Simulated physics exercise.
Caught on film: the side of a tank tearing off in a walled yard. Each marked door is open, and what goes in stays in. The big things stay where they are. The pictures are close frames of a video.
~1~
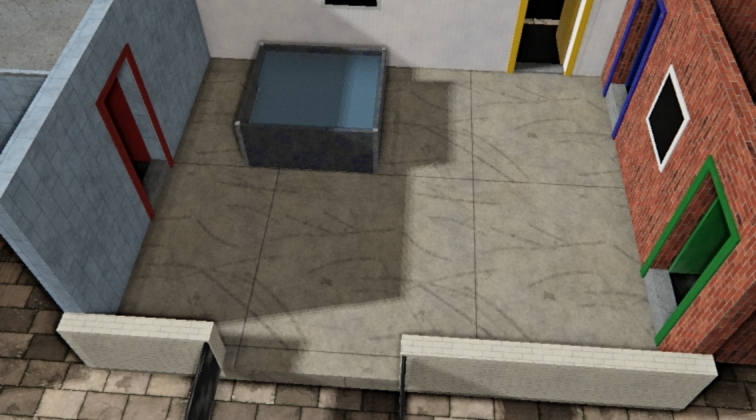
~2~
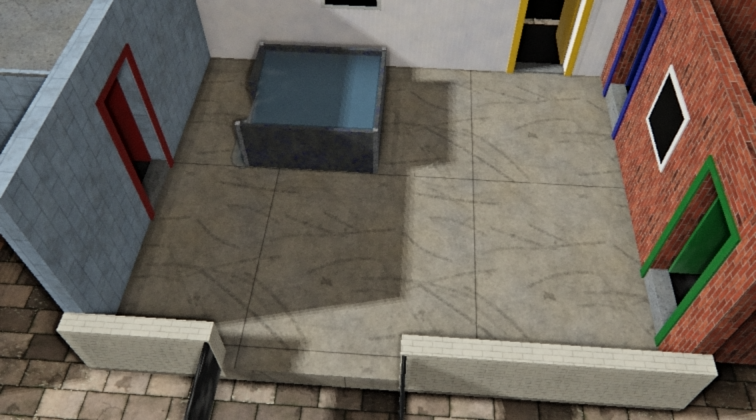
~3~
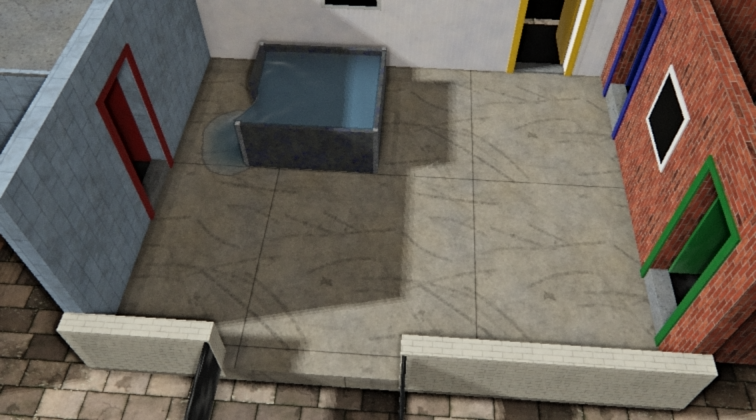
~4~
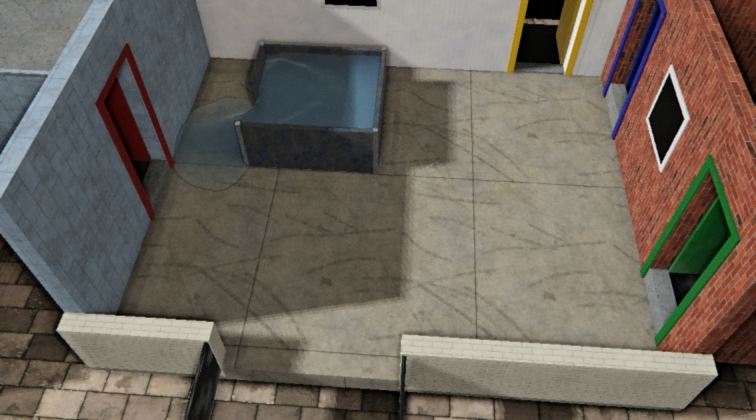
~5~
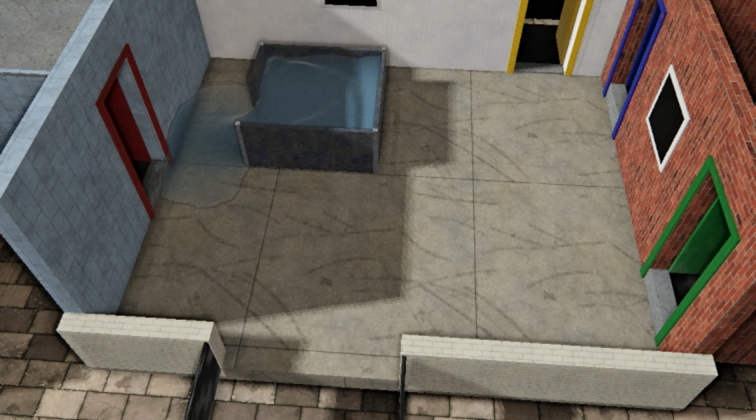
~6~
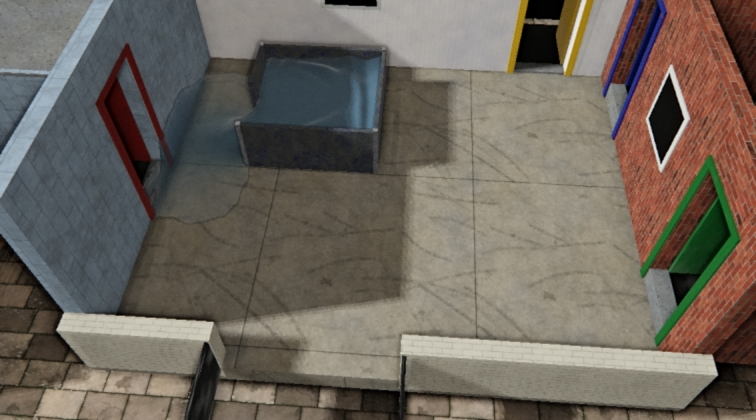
We see a tank of still water in a walled yard with colored door surrounds; its left side comes away, and water pours out, spreading across the concrete toward the red doorway and the blue-grey wall beside it.
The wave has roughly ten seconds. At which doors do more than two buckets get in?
The red door takes more than that; the blue door stays under that; the green door stays under that; the yellow door stays under that.
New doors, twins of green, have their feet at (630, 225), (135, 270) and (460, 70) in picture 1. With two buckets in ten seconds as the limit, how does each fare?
As listed: Holds, lets less in, lets less in.
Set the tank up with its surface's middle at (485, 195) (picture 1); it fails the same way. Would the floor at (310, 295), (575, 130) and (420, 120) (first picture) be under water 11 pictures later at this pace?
As listed: Covered, no water, free of water.
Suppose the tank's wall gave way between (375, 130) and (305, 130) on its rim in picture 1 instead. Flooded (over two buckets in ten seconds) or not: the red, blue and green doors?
Then: The red door is under, the blue door takes less, the green door is under.
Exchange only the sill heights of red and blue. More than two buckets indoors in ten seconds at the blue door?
Then: Blue door is under.
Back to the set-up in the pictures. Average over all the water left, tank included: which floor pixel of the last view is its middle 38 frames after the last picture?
Close to (339, 166).
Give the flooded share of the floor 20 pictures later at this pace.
Near 45 in a hundred.
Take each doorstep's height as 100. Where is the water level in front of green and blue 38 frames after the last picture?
About 40 and 40 per cent.
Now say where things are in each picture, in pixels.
Still water in the tank at (315, 89), in the first frame.
Water pours out at (253, 131) and has run to a hidden place, in the second frame.
Water pours out at (253, 132) and has run to (212, 126), in the third frame.
Water pours out at (253, 133) and has run to (190, 117), in the fourth frame.
Water pours out at (253, 133) and has run to (162, 192), in the fifth frame.
Water pours out at (253, 132) and has run to (154, 214), in the sixth frame.
A moment on, water covers 15 % of the floor; the red door over two buckets in, the blue door not reached, the green door not reached, the yellow door not reached.
Next, water covers 25 % of the floor; the red door over two buckets in, the blue door not reached, the green door not reached, the yellow door not reached.
Then, water covers 45 % of the floor; the red door far over two buckets in, the blue door not reached, the green door not reached, the yellow door wet at the sill, nothing in.
Later, water covers 80 % of the floor; the red door far over two buckets in, the blue door wet at the sill, nothing in, the green door wet at the sill, nothing in, the yellow door wet at the sill, nothing in.
In the end, water covers 90 % of the floor; the red door far over two buckets in, the blue door wet at the sill, nothing in, the green door wet at the sill, nothing in, the yellow door under two buckets in.
